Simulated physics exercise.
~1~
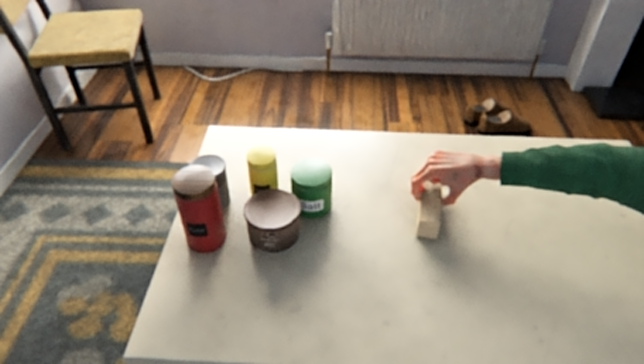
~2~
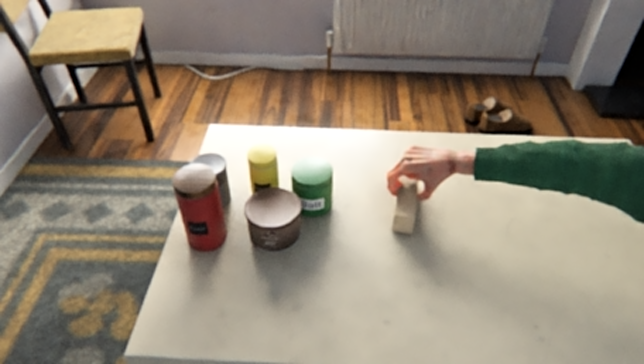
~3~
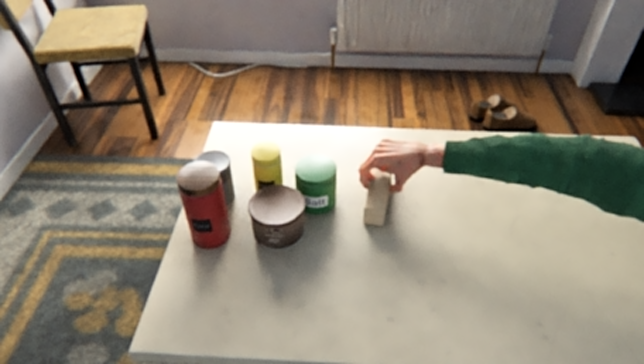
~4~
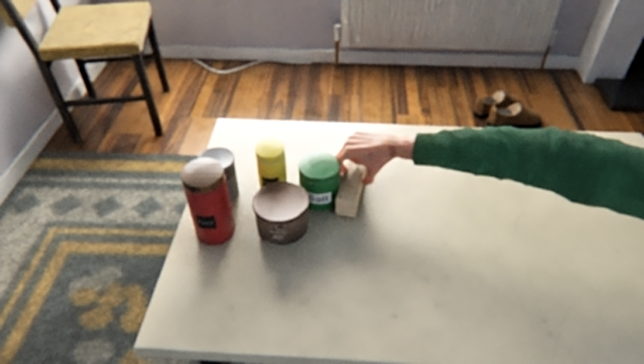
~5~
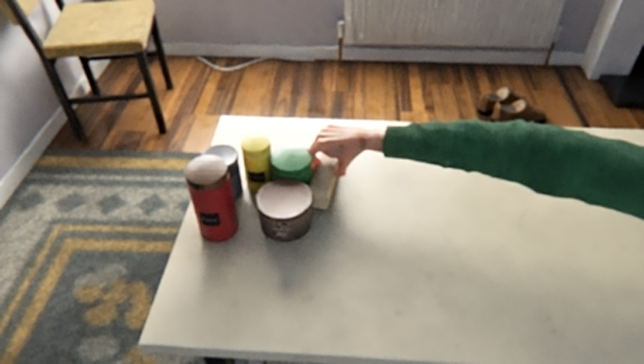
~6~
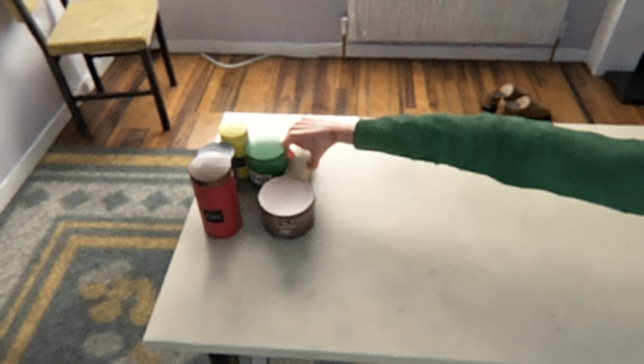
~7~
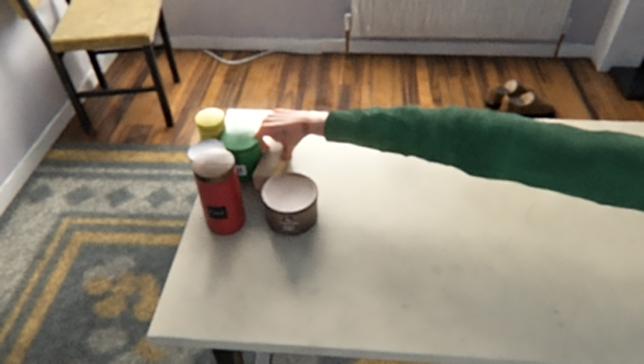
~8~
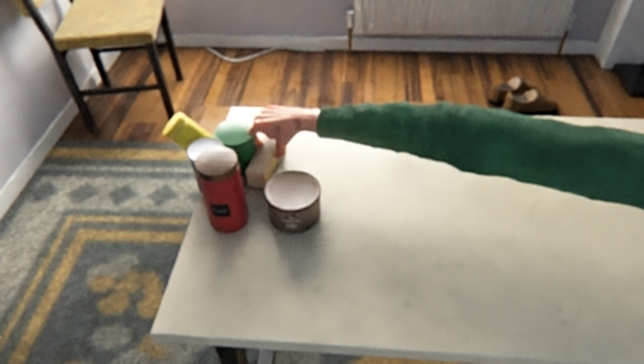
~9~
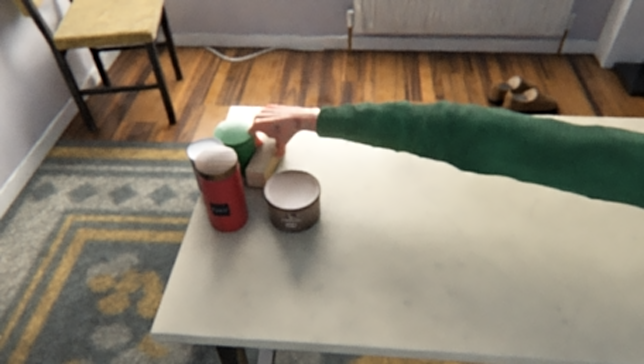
On a pale tabletop in a room with a wooden floor and a patterned rug, five containers stand clustered near the left end. A hand in a green sleeve slides a small pale block leftward toward them. The block reaches the green jar and pushes it left, and the yellow jar behind starts moving too. As the push continues past the brown tub, the grey tin also shifts a little. The yellow jar tips at the table's edge and drops out of sight, and the hand stops beside the green jar, with the red jar and brown tub still standing in place.
